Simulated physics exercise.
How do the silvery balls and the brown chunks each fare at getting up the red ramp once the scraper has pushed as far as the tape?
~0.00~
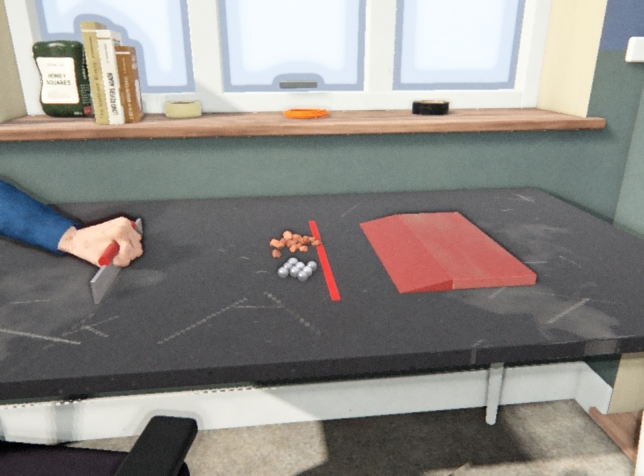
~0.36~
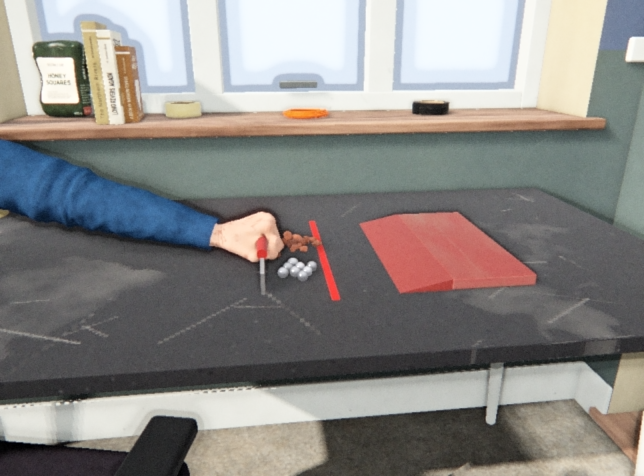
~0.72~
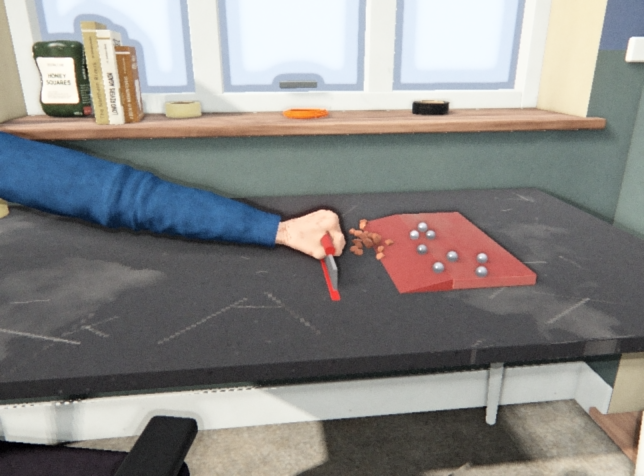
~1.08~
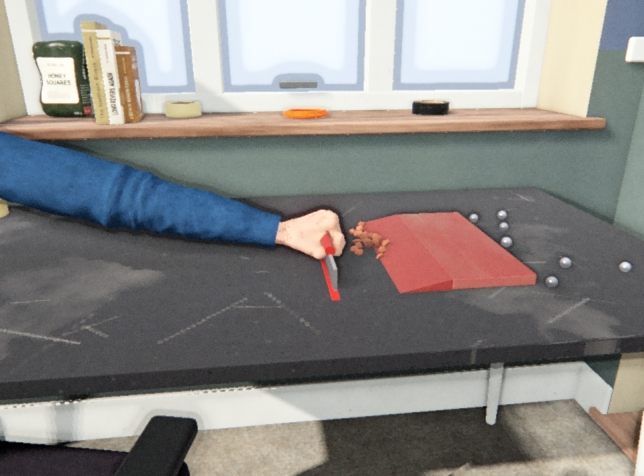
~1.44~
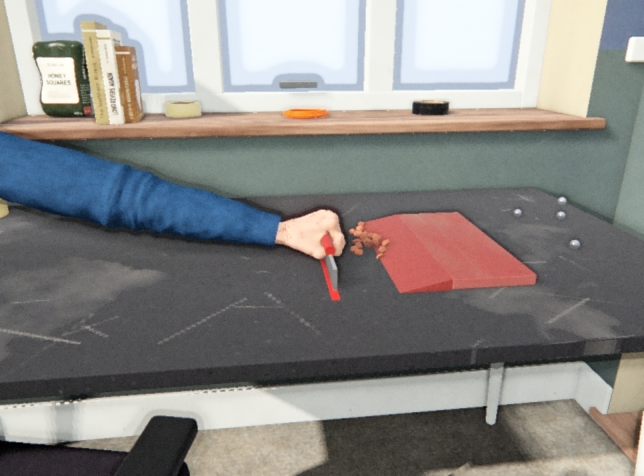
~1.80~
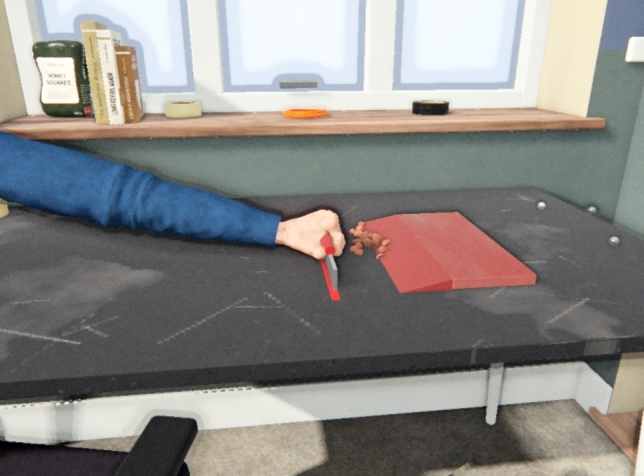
The silvery balls make it up and roll on over the ramp to the right. The brown chunks do not make it up, and they end up bunched around the foot of the ramp.
